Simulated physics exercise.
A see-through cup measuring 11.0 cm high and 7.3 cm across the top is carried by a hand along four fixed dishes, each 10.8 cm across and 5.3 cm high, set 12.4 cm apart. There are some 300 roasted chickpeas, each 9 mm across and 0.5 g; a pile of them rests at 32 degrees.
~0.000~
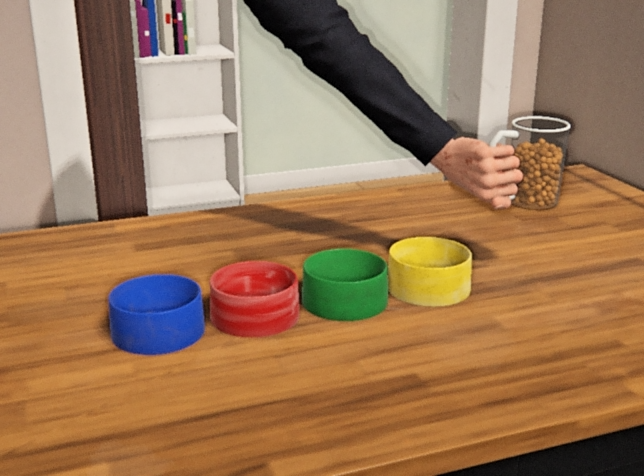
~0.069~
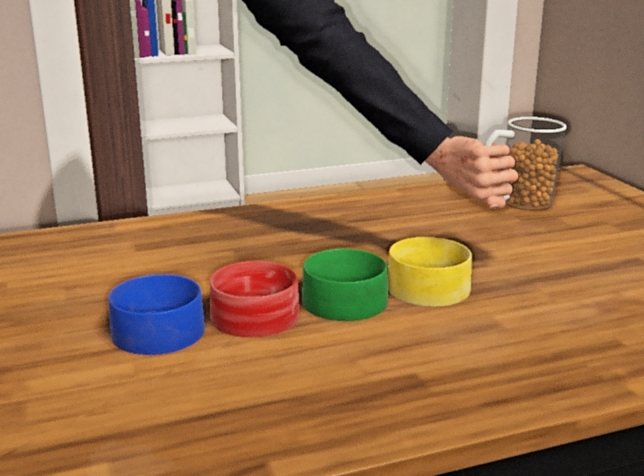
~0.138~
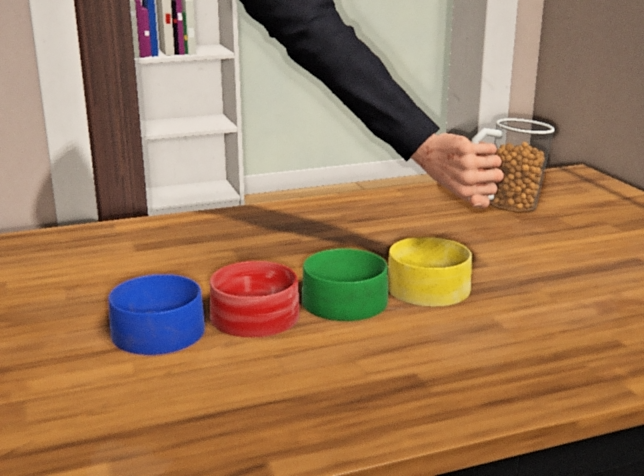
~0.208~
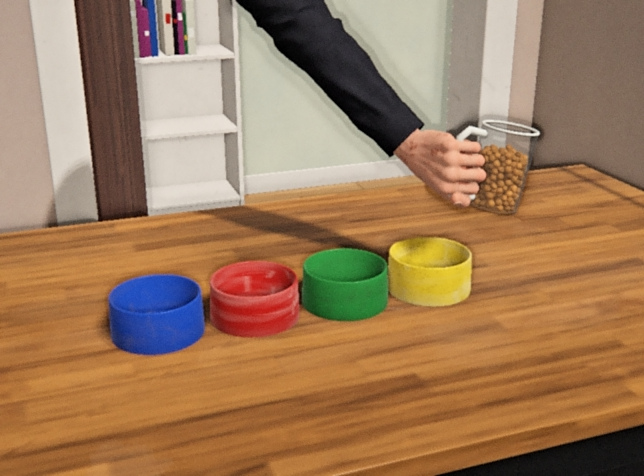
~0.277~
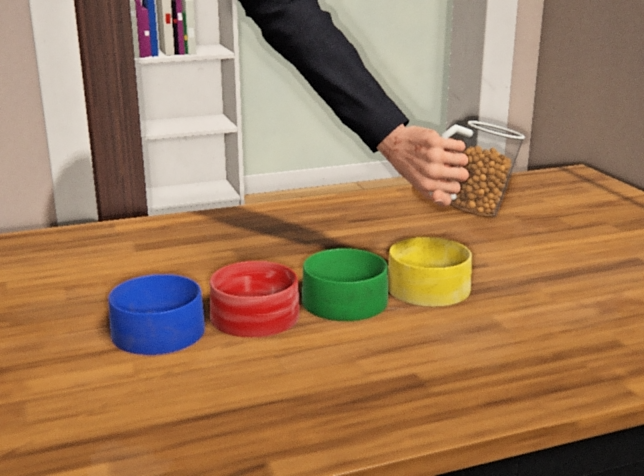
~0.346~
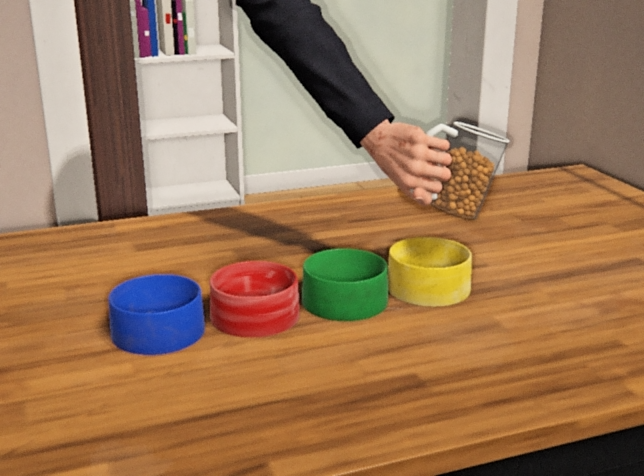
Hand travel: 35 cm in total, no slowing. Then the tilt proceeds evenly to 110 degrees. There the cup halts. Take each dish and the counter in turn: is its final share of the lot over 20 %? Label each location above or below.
Labels - red: Below, blue: Below, green: Above, yellow: Below, counter: Below.
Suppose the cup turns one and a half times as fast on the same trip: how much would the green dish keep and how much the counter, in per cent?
In that case I'd put green at 100 and the counter at 0.
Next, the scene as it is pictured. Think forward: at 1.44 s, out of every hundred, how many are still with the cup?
I reckon around 100 per cent.
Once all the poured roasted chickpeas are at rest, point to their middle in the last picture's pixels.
Approximately (351, 284) in the last view.
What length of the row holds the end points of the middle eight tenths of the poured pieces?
The stretch is around 6 cm long.
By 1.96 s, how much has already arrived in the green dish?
I'd say around 35 per cent.
After 1.00 s, tilt 61 degrees; cup holds 100 %.
After 1.44 s, tilt 90 degrees; cup holds 100 %.
After 1.96 s, tilt 110 degrees; cup holds 60 %, green 35 %.
In the end, at 3.6 s, red 0 %, blue 0 %, green 100 %, yellow 0 %, counter 0 %.
